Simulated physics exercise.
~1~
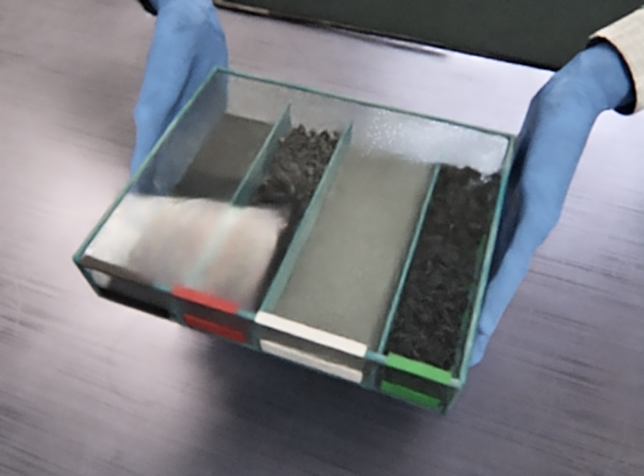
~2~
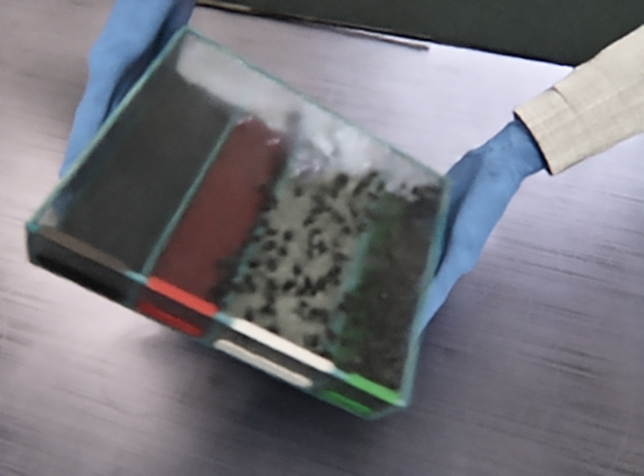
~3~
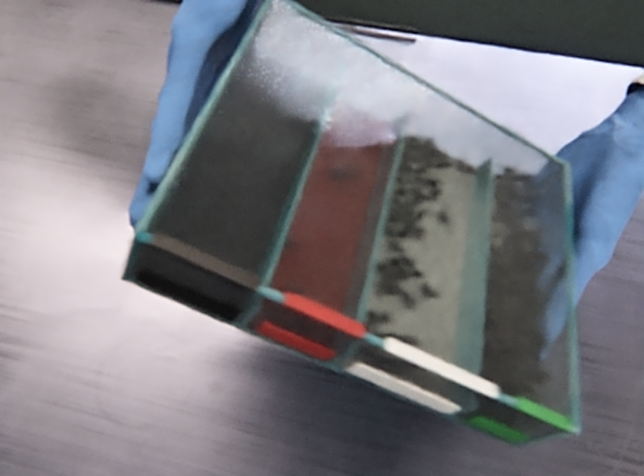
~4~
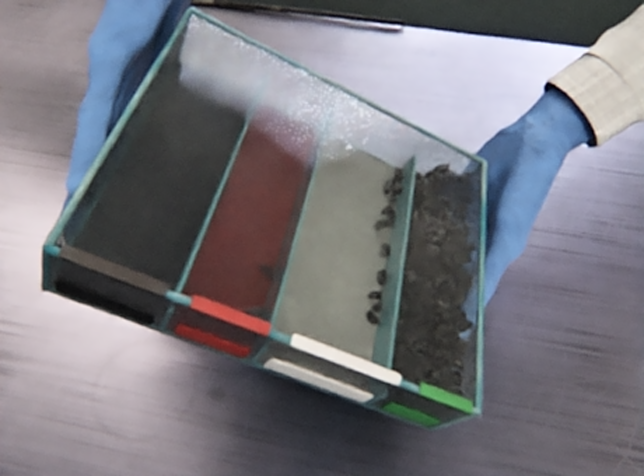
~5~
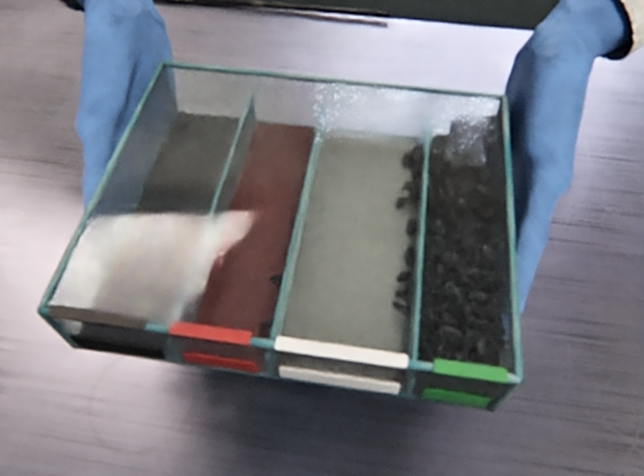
At the start, two blue-gloved hands hold a shallow, clear-lidded box over a grey table, with dark beans in the red-marked and green-marked compartments. The hands tip the box down toward the right, and beans spill across the white-marked section, leaving a few in the red. The box shifts right, still tilted, as the stragglers slide over the pale floor toward the green side. It moves back left, with a thin line of beans caught along the last divider. Finally the hands level it, with nearly all the beans in the green-marked compartment and a few in the white.
